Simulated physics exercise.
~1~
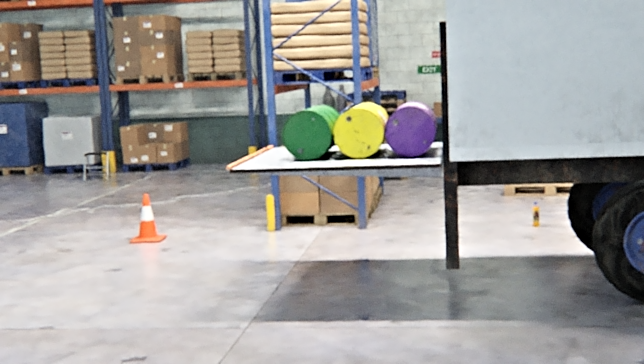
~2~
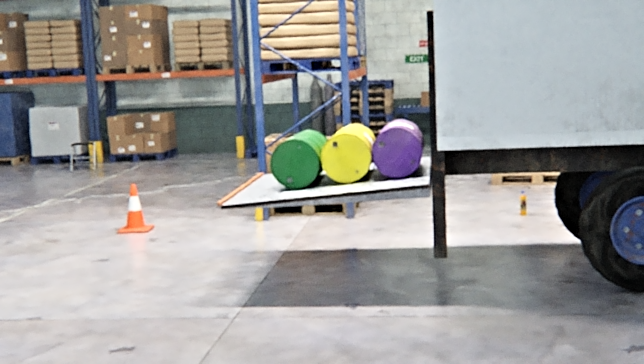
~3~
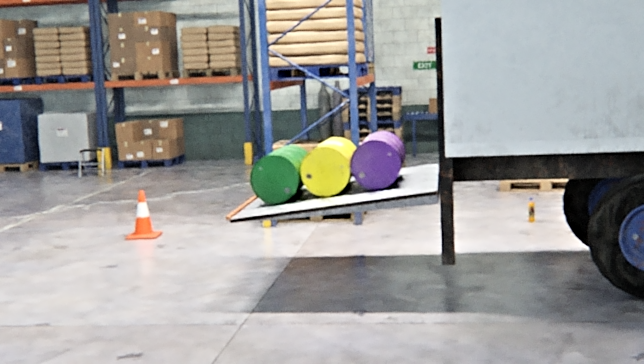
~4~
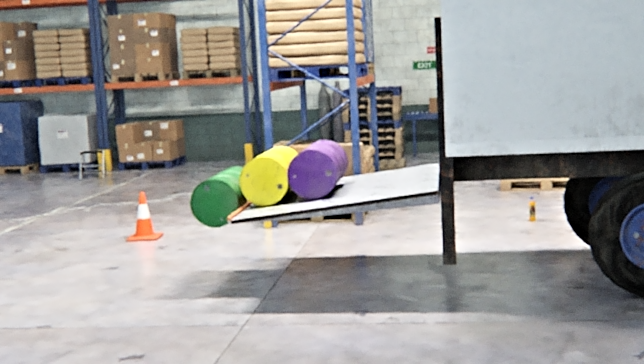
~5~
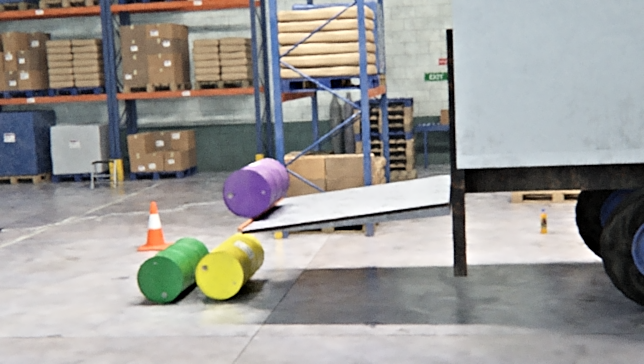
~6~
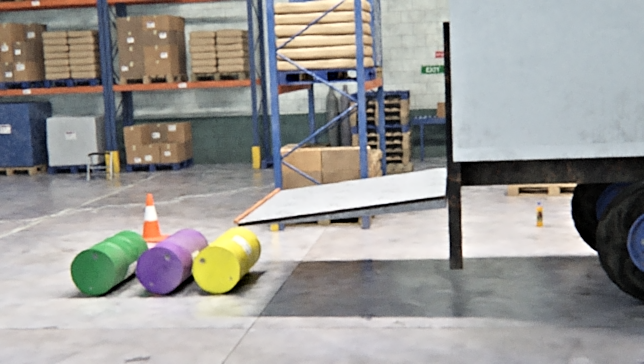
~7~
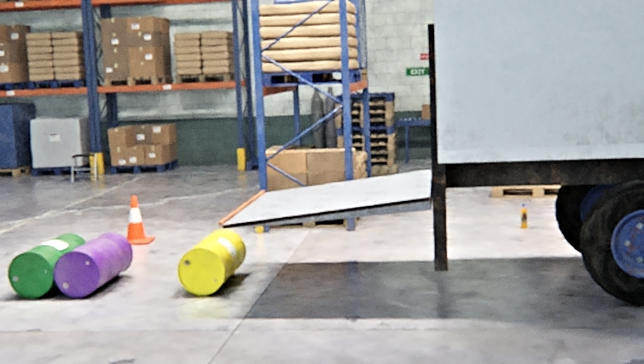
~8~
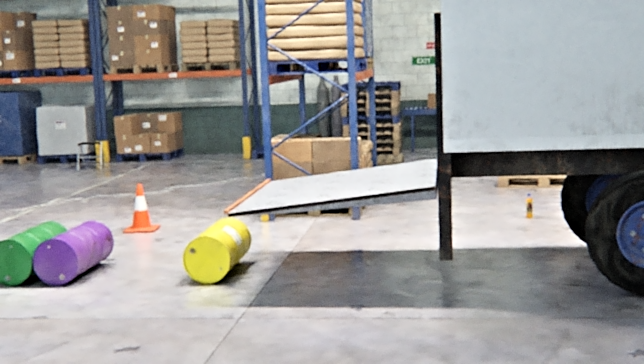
The clip opens in a warehouse, where green, yellow and purple drums lie side by side on the raised lift at the back of a lorry, with an orange cone standing to the left. The platform lowers a little and tips outwards, and the drums begin rolling left down the slope. Green drops over the edge first, with yellow and purple close behind. Green and yellow reach the floor while purple is still coming off the lip. Purple then lands between them and rolls left with green, leaving yellow near the empty, tilted platform as the clip ends.
